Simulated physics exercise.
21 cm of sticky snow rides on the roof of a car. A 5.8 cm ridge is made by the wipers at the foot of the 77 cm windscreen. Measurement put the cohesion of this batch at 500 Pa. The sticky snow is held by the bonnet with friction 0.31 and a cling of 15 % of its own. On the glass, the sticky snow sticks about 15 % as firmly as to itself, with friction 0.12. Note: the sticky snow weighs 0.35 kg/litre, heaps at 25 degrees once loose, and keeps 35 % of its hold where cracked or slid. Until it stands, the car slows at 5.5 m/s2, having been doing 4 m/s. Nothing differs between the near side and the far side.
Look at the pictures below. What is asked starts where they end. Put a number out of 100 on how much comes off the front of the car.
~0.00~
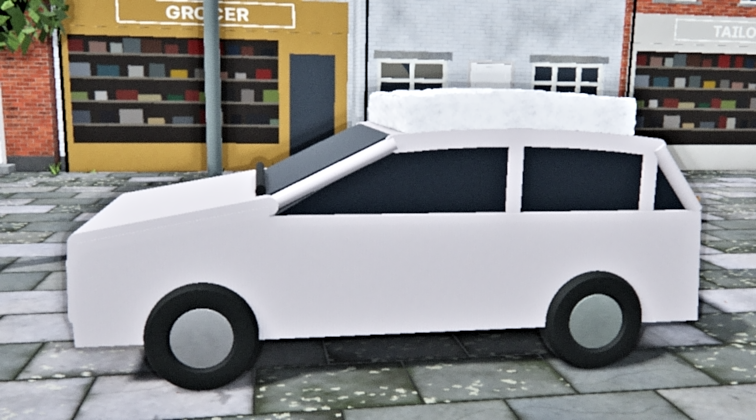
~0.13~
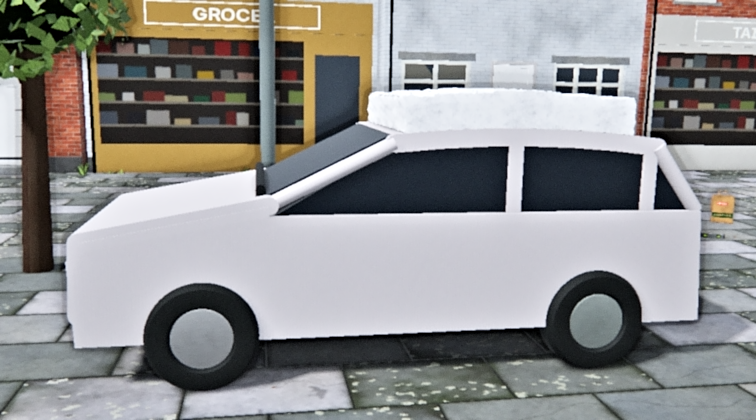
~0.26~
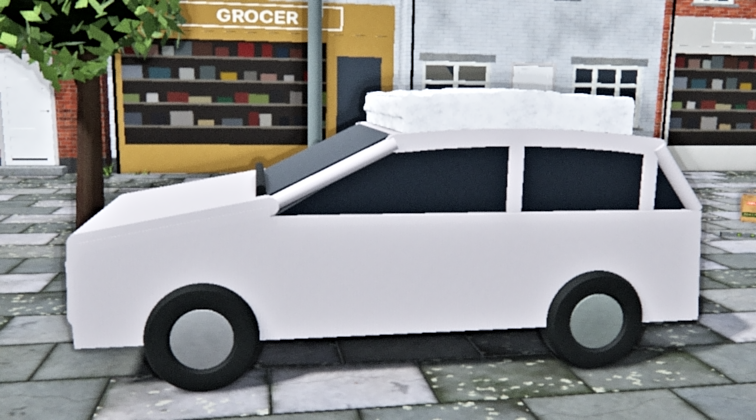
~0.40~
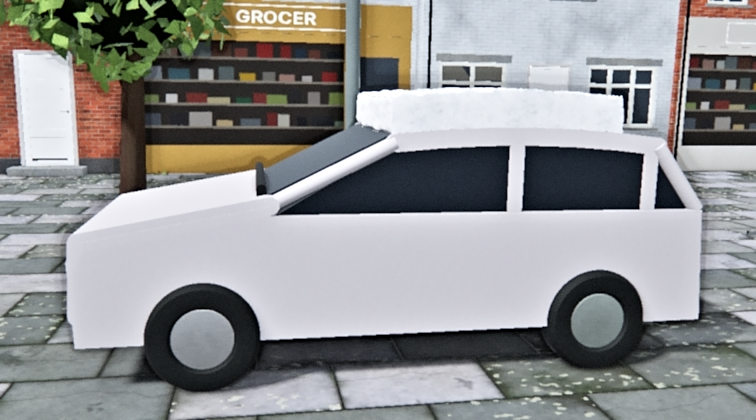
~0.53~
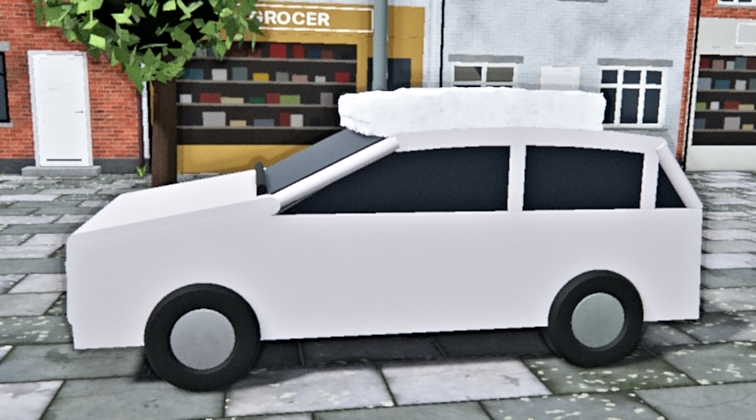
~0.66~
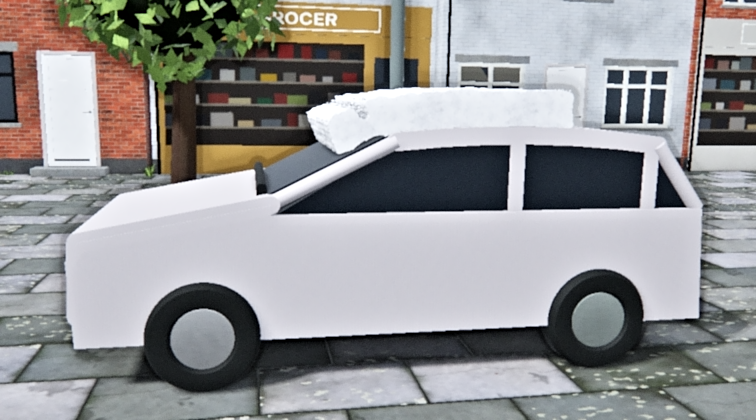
The share that falls off the front of the car is near 55 per cent.
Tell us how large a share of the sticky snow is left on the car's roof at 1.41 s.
I reckon it's some 0 %.
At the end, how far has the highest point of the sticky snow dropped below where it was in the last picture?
Around 25 centimetres, give or take.
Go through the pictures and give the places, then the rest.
In the first picture, foremost bit of the sticky snow at (406, 97).
In the second picture, foremost bit of the sticky snow at (405, 103).
In the third picture, foremost bit of the sticky snow at (402, 116), its middle shifted 1.8 cm.
In the fourth picture, foremost bit of the sticky snow at (391, 117), its middle shifted 8.3 cm, 1 % of it past the top of the windscreen, in one piece.
In the fifth picture, foremost bit of the sticky snow at (369, 105), its middle shifted 21 cm, 10 % of it past the top of the windscreen, in one piece.
In the sixth picture, foremost bit of the sticky snow at (328, 120), its middle shifted 41 cm, 24 % of it past the top of the windscreen, cracking.
After 1.01 s, 20 % of the snow is on the roof, 56 % on the glass, 24 % on the bonnet and none has gone off the nose.
After 1.41 s, none of the snow is on the roof, 26 % on the glass, 69 % on the bonnet and 5 % has gone off the nose.
After 1.82 s, none of the snow is on the roof, 24 % on the glass, 57 % on the bonnet and 19 % has gone off the nose.
After 2.23 s, none of the snow is on the roof, 24 % on the glass, 37 % on the bonnet and 39 % has gone off the nose.
After 3.10 s, none of the snow is on the roof, 24 % on the glass, 21 % on the bonnet and 55 % has gone off the nose.
